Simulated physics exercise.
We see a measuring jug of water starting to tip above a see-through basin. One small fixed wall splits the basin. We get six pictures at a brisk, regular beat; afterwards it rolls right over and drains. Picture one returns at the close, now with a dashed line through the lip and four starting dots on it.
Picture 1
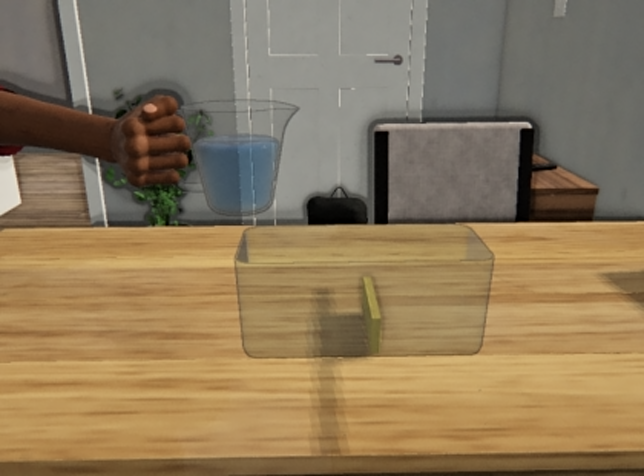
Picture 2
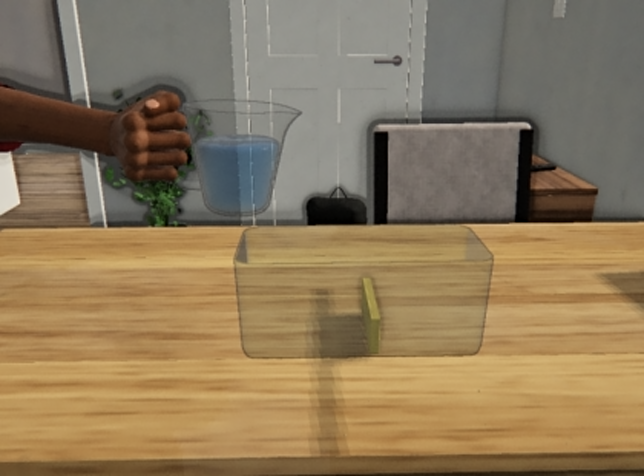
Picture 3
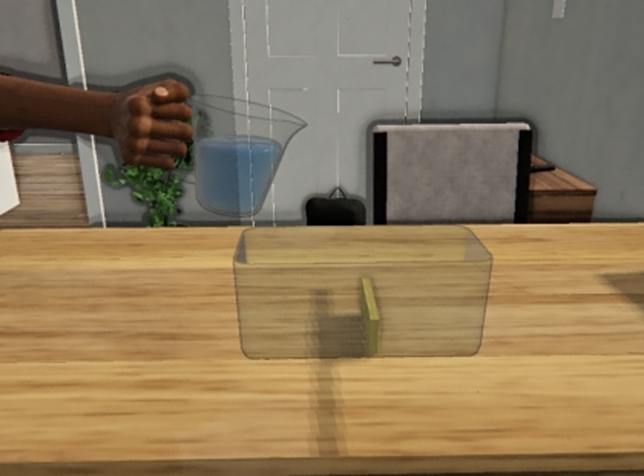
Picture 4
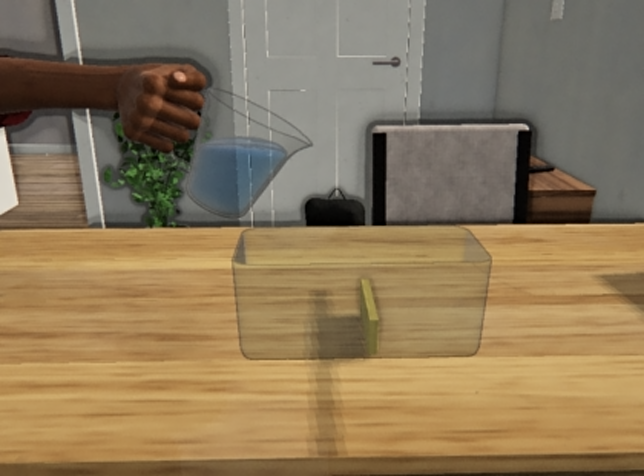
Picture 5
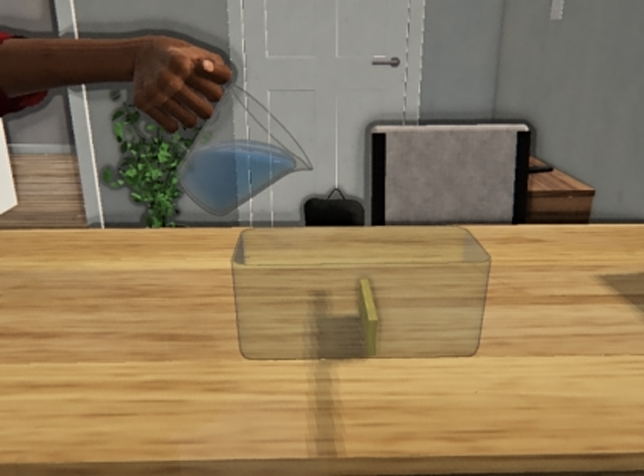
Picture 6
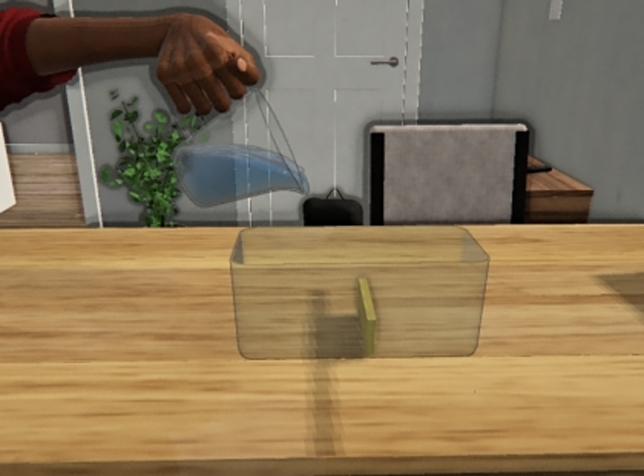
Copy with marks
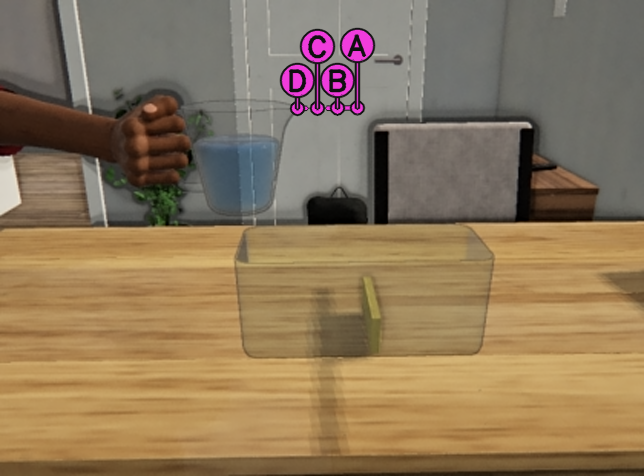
To begin with, a hand at the left holds a clear jug of blue water nearly upright above a see-through basin on a wooden table. The hand then rises and turns, tilting the jug steadily to the right, until the water reaches the lowered lip.
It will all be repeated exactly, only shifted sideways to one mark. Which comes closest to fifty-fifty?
It is A.
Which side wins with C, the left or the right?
More ends on the left.
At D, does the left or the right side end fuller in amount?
More ends on the left.
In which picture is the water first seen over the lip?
In picture 6.
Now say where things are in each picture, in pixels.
In the first frame, upright, lip at (298, 108); basin from (243, 354) to (481, 350); top of the wall at (371, 296); nothing has left yet.
In the second frame, tipped about 3°, lip at (300, 112); nothing has left yet.
In the third frame, tipped about 13°, lip at (306, 124); nothing has left yet.
In the fourth frame, tipped about 28°, lip at (312, 144); nothing has left yet.
In the fifth frame, tipped about 46°, lip at (312, 168); nothing has left yet.
In the sixth frame, tipped about 65°, lip at (303, 192); water is over the lip, down to (303, 192).
In magenta, A at (357, 107); B at (337, 108); C at (317, 108); D at (297, 108).
With A, about 58 % ends left of the wall and 40 % right of it.
With B, about 85 % ends left of the wall and 14 % right of it.
With C, about 89 % ends left of the wall and 8 % right of it; 3 % is lost outside.
With D, about 88 % ends left of the wall and 9 % right of it; 3 % is lost outside.
